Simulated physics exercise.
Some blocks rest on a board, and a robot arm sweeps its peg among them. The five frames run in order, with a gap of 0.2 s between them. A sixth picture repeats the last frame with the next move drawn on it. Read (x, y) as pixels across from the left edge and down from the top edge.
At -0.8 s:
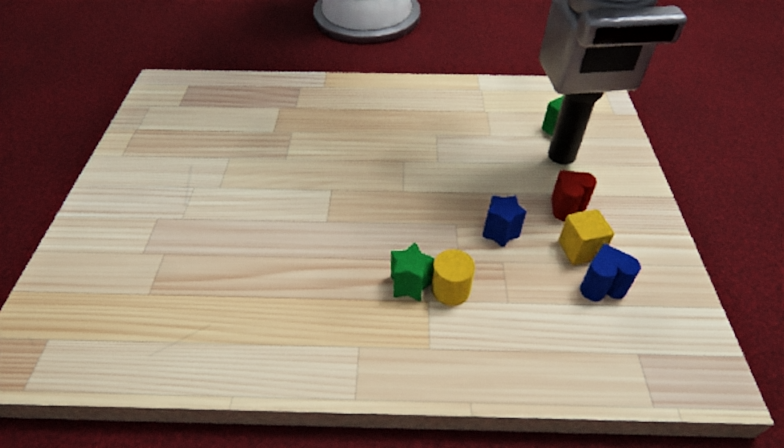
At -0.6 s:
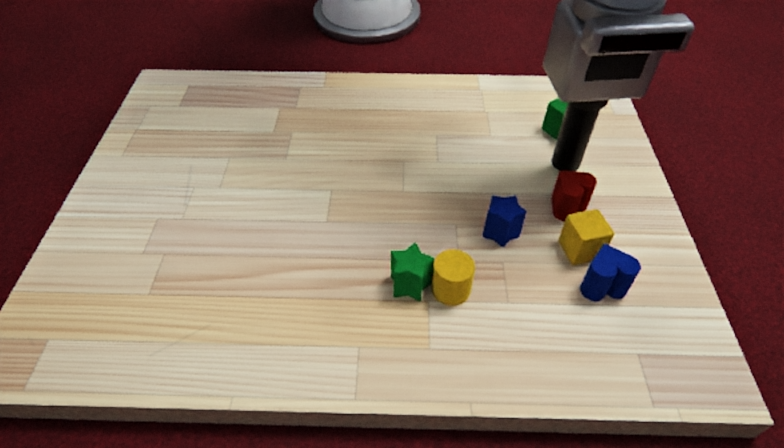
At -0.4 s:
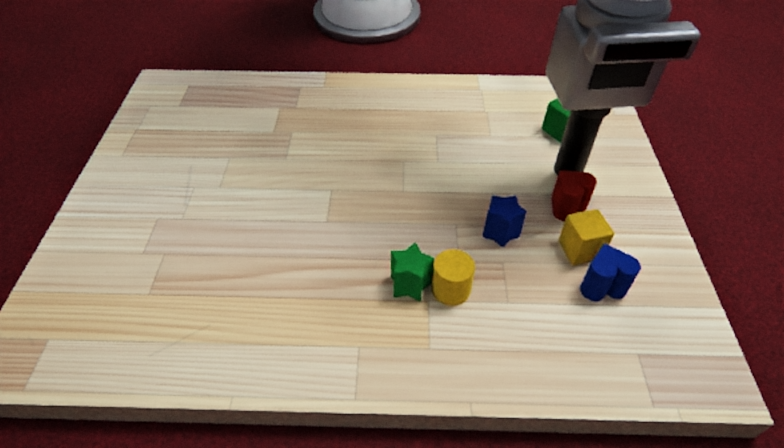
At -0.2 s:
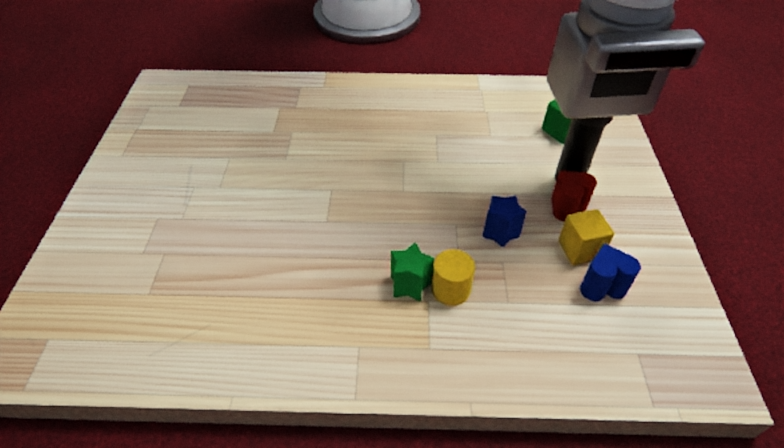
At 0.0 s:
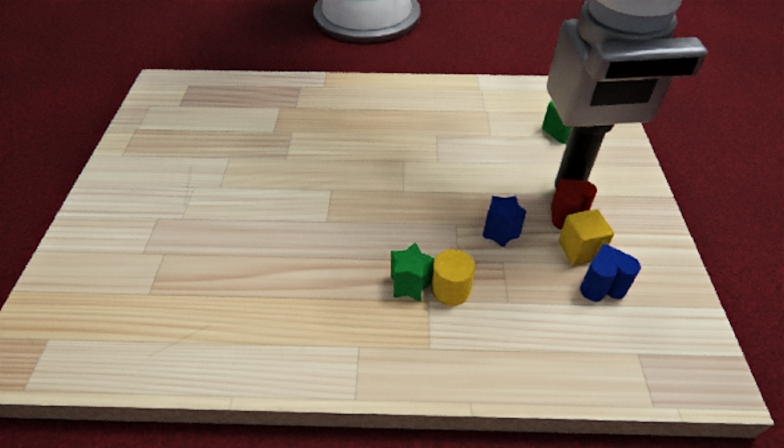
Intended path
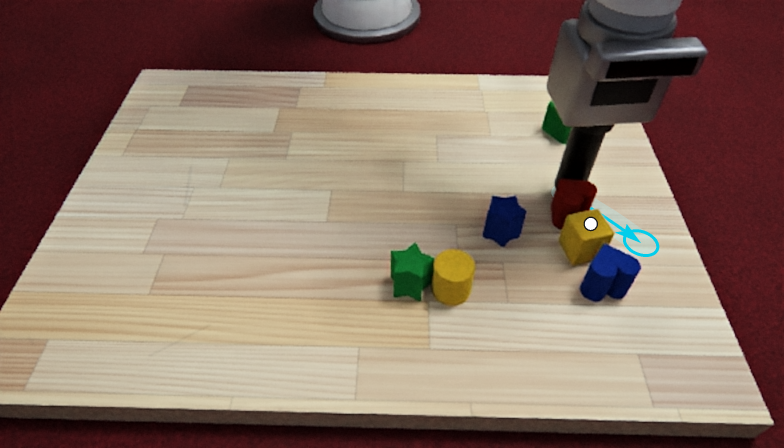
A robot arm moves its peg toward the red block and nudges it slightly downward.
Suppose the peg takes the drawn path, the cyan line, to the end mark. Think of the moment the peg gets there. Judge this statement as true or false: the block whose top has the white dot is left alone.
It is true.
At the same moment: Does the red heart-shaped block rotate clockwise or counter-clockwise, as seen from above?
Clockwise, from overhead.
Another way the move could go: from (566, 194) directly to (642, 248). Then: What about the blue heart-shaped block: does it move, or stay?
By the time the path is finished, it has hardly shifted at all.
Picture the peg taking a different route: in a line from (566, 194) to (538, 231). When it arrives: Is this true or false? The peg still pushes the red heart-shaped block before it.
Answer: True.
Drawn move, from (566, 194) over (604, 216) to (641, 243); the dot is on the yellow square block.
The first path, step by step. Halfway along, peg at (607, 209); red heart-shaped block at (584, 199), turned 40° clockwise.
At the end, peg at (645, 235); red heart-shaped block at (584, 199), turned 40° clockwise; yellow square block still.
